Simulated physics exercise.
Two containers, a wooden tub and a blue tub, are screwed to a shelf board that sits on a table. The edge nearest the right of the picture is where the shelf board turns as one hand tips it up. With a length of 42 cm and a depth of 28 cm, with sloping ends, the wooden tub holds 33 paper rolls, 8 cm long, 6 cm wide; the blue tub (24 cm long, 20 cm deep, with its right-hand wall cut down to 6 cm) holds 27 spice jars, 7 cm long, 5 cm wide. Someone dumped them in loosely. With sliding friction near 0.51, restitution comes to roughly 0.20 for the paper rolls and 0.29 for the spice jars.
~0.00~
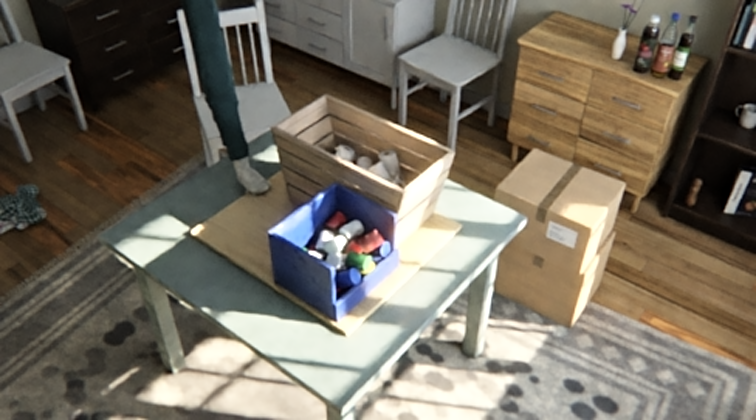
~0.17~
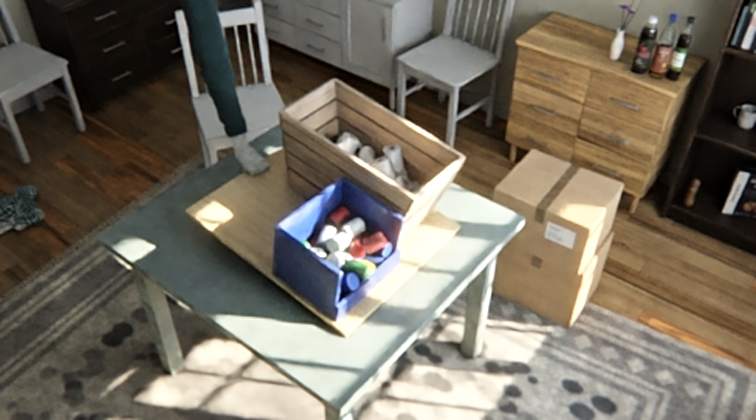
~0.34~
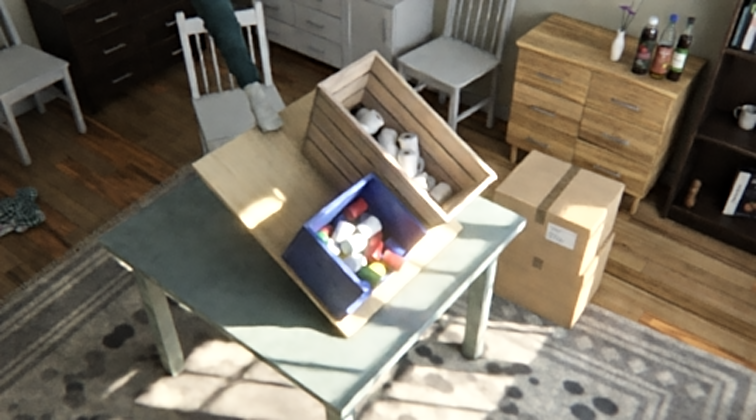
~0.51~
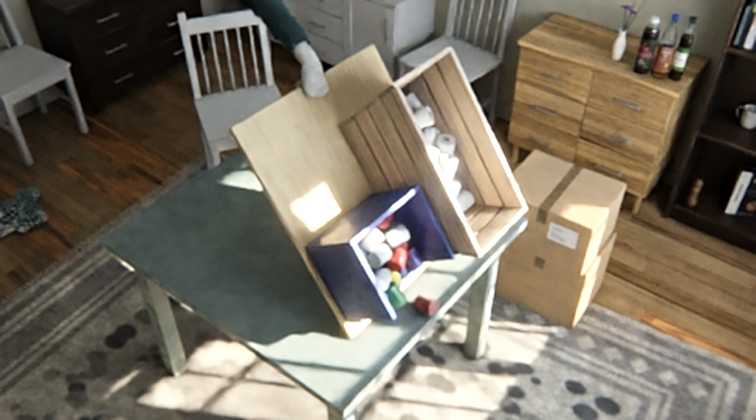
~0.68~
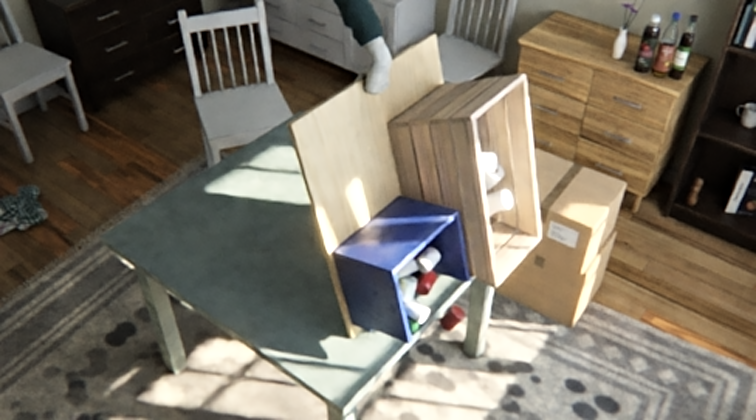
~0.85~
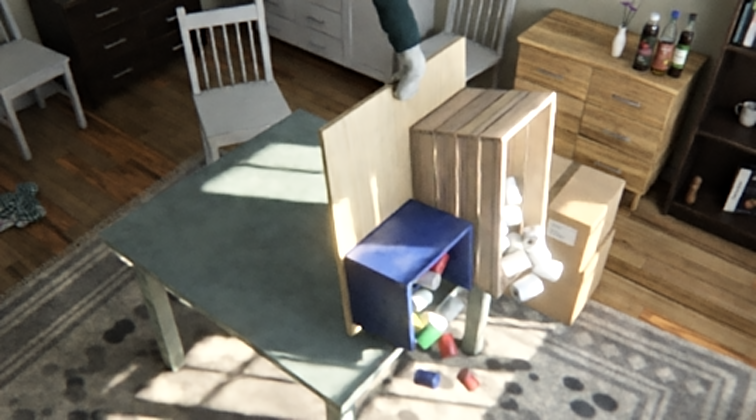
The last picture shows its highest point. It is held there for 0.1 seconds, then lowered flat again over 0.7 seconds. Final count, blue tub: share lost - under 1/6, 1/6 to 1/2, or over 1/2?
Loss: Over one half.
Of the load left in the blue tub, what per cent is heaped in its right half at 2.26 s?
About 90 per cent.
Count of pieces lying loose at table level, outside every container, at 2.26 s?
Count: Around 2.
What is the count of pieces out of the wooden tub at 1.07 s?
Roughly, out by then: Wooden tub 12.
After 1.07 s, tilt 77°; 11 of 33 out of the wooden tub and 16 of 27 out of the blue tub.
After 1.36 s, tilt 31°; 14 of 33 out of the wooden tub and 19 of 27 out of the blue tub.
After 1.75 s, tilt 0°; 14 of 33 out of the wooden tub and 19 of 27 out of the blue tub.
When it is over (at 2.26 s), 14 of 33 out of the wooden tub and 19 of 27 out of the blue tub. Asked share, 19 of 27, 70 per cent.
